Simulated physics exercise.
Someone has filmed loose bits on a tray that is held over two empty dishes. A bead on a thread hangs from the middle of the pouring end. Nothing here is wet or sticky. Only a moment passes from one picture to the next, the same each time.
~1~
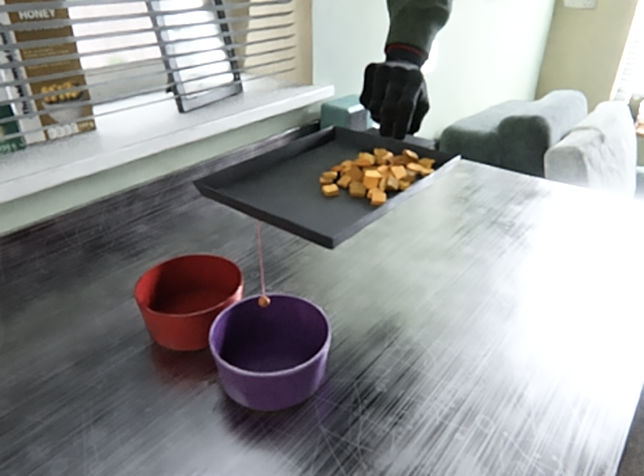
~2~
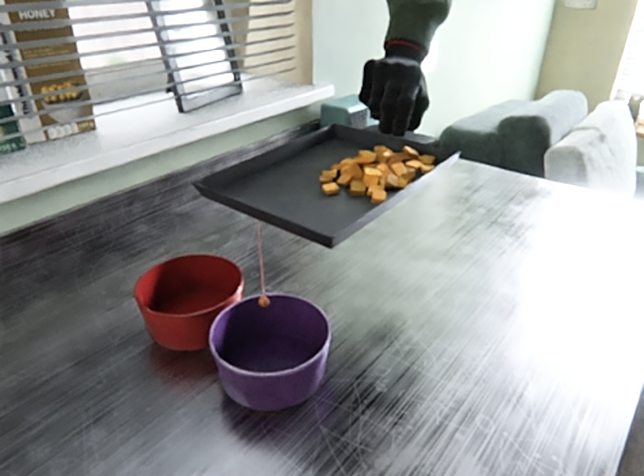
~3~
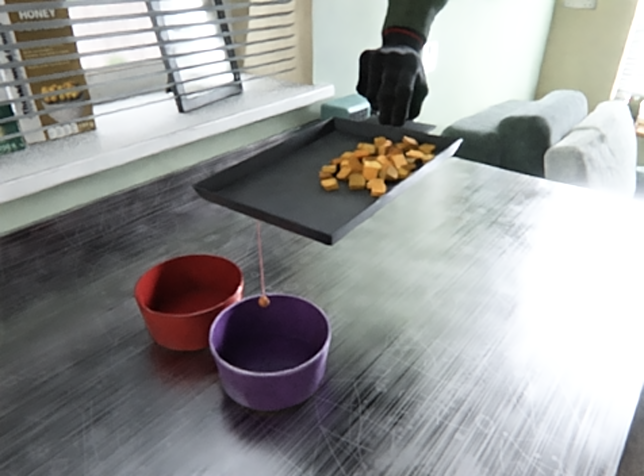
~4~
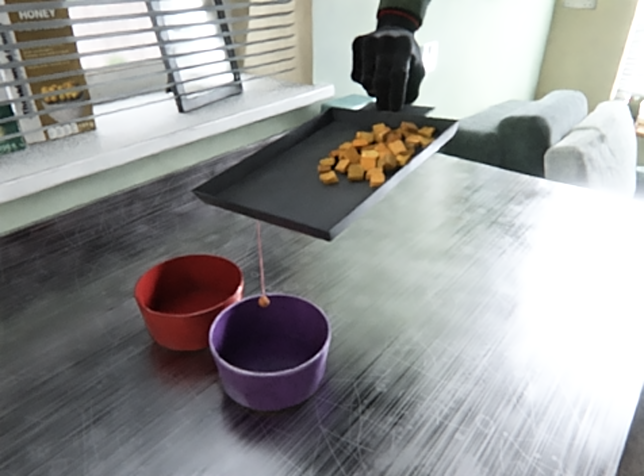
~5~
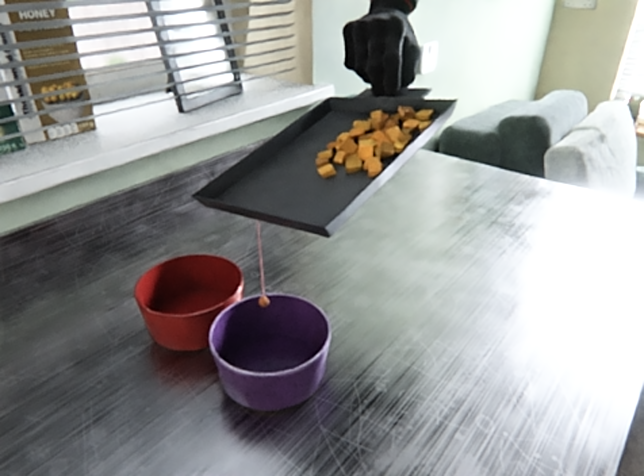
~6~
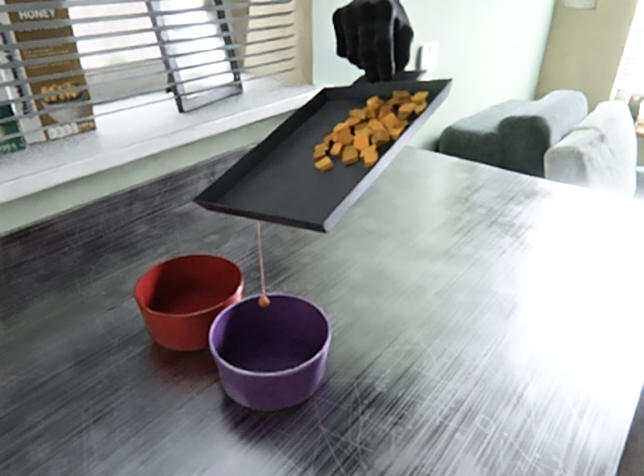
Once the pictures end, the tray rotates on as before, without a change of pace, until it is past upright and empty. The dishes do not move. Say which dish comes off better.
The left dish gets more.
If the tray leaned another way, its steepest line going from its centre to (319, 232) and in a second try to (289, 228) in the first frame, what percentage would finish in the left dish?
Near 0 % and 0 %.
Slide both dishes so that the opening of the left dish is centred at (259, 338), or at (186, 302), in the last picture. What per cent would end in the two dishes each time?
Near 0 % and 90 %.
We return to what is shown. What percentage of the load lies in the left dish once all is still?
Close to 90 per cent.
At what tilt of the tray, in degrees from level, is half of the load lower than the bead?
At some 80 degrees.
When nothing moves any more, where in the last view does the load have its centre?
At about (191, 323).
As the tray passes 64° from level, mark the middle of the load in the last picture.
Near (234, 190).
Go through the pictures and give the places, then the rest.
In the first picture, corners of the pouring end at (201, 181) and (331, 232), level; middle of the load at (372, 173), cereal squares; left dish at (148, 324); right dish at (228, 381); bead on its thread at (264, 302).
In the second picture, corners of the pouring end at (201, 182) and (331, 231), level; middle of the load at (372, 170).
In the third picture, corners of the pouring end at (200, 184) and (329, 229), tipped barely, lowest at the left corner; middle of the load at (371, 163).
In the fourth picture, corners of the pouring end at (200, 188) and (327, 225), tipped a little, lowest at the left corner; middle of the load at (370, 152).
In the fifth picture, corners of the pouring end at (200, 193) and (324, 221), tipped clearly, lowest at the left corner; middle of the load at (367, 141).
In the sixth picture, corners of the pouring end at (200, 197) and (320, 217), tipped clearly, lowest at the left corner; middle of the load at (363, 130); left dish at (148, 324); right dish at (228, 381).
Soon, tray tipped steeply; all on the tray.
A while on, tray tipped past a quarter turn; a small part on the tray; most in the left dish; a small part outside both; a stray few in the air.
Towards the end, tray tipped past a quarter turn; nearly all in the left dish; a small part outside both.
Finally, tray tipped past a quarter turn; none in the right dish; nearly all in the left dish; a small part outside both.
